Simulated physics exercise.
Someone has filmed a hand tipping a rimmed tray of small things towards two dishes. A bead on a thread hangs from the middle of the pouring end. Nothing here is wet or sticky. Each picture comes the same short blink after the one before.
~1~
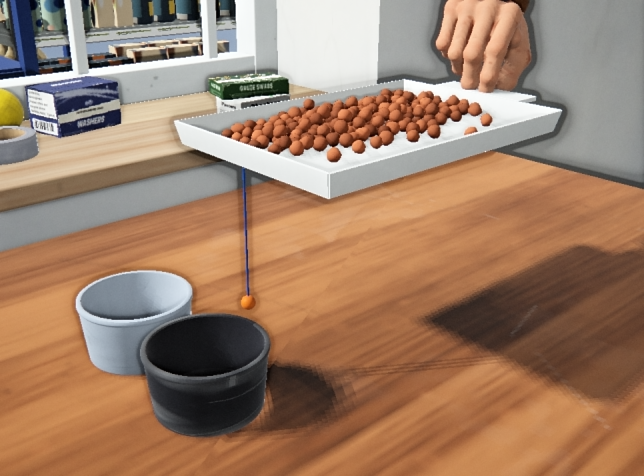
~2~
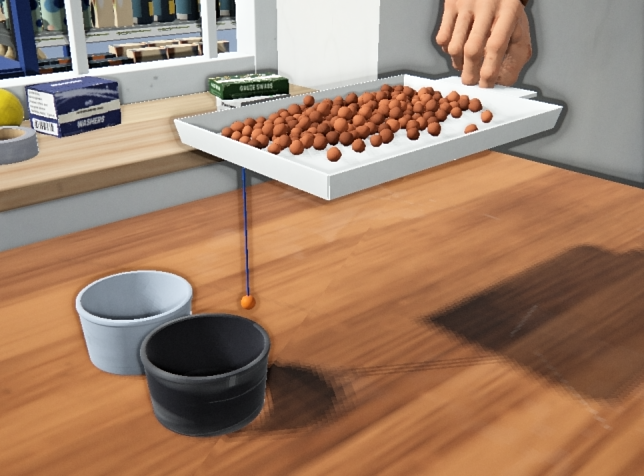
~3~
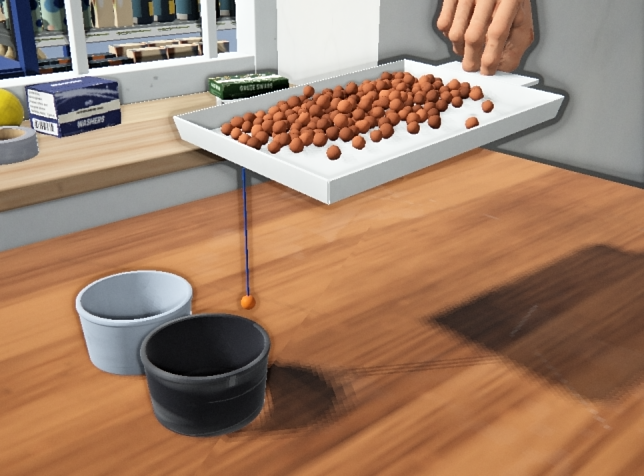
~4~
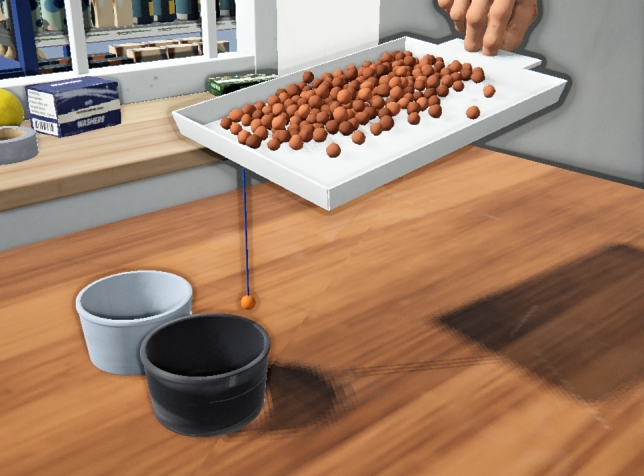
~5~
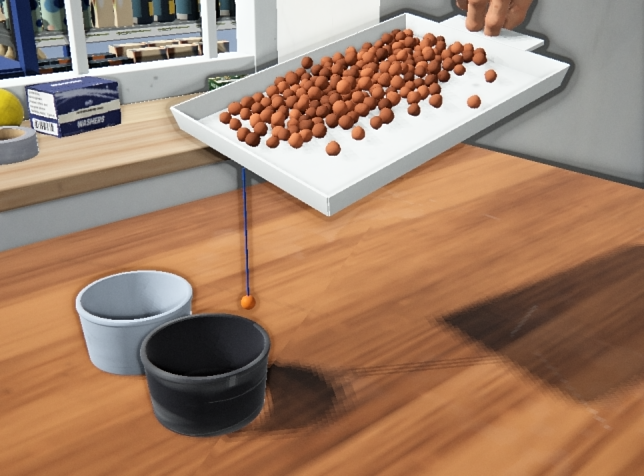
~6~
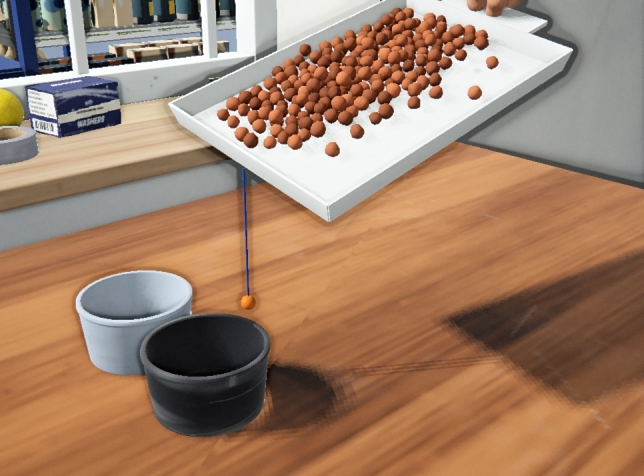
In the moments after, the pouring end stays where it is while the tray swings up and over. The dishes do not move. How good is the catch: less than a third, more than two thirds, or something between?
Together they catch less than a third.
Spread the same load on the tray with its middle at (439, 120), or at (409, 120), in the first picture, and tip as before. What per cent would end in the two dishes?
First some 0, then 10 per cent.
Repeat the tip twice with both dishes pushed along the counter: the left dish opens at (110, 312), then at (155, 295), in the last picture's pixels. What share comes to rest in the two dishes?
Roughly 10 per cent, and 20 per cent.
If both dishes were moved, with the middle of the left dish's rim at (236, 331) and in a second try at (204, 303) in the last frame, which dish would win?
The first try: The right-hand dish. The second: The right one.
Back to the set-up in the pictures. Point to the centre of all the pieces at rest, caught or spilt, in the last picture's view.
Near (304, 440).
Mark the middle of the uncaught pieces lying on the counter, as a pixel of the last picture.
Near (321, 440).
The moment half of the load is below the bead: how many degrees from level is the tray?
Roughly 115°.
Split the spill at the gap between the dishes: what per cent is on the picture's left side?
It comes to 10 per cent or so.
Soon after the last picture, tray tipped steeply; most on the tray; a small part outside both; a small part in the air.
A little later, tray tipped past a quarter turn; about half on the tray; a stray few in the right dish; about a third outside both; a stray few in the air.
Later still, tray tipped past a quarter turn; a small part in the right dish; most outside both.
At rest, tray tipped past a quarter turn; a small part in the right dish; none in the left dish; most outside both.
